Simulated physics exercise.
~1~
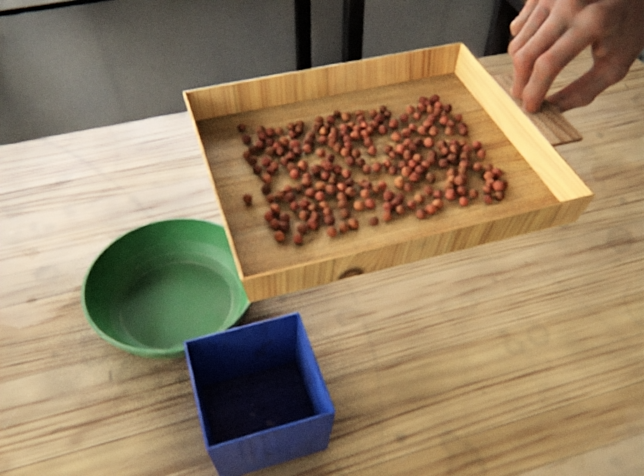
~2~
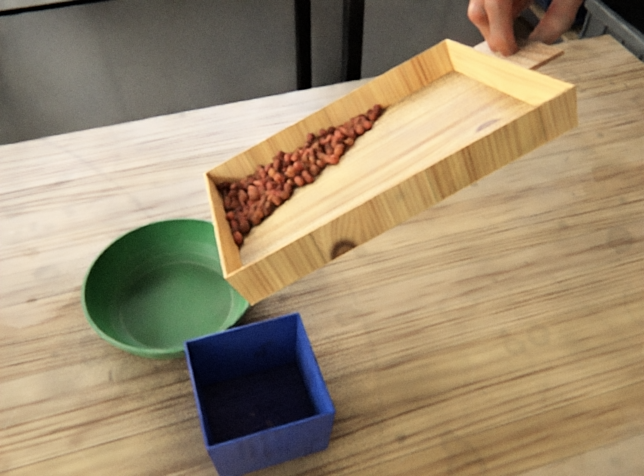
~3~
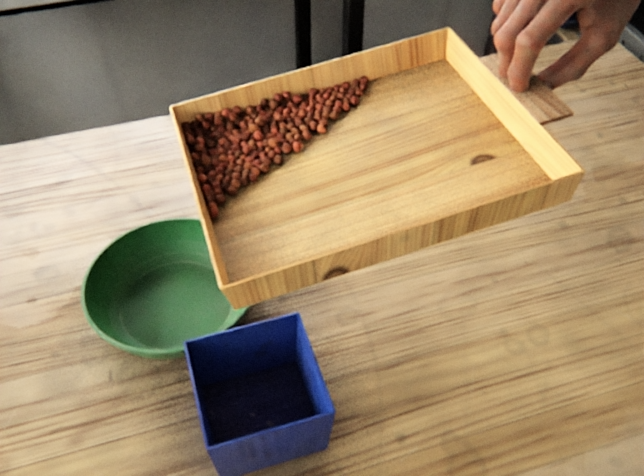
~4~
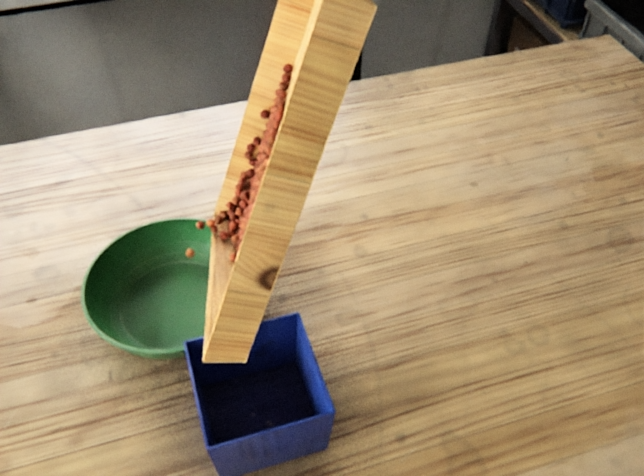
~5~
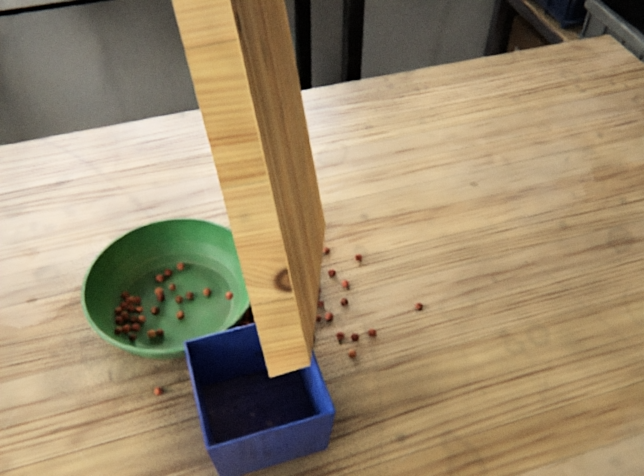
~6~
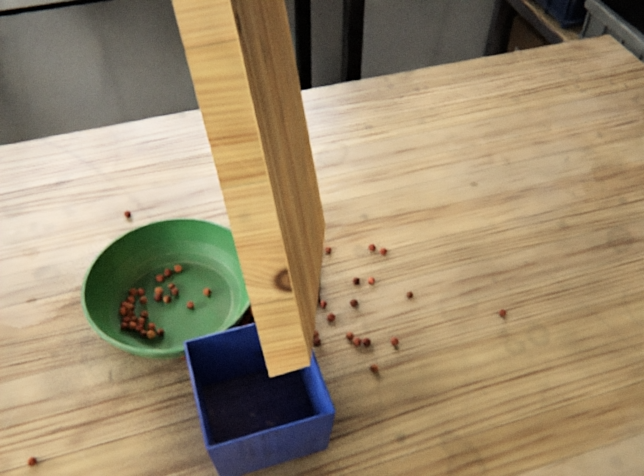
The video shows a hand tilting a wooden tray of small reddish-brown pellets, which gather along one side, then partly levelling it before tipping it steeply to the left. Some pellets land in a green bowl, others scatter across the wooden table, and the blue tin stays empty.
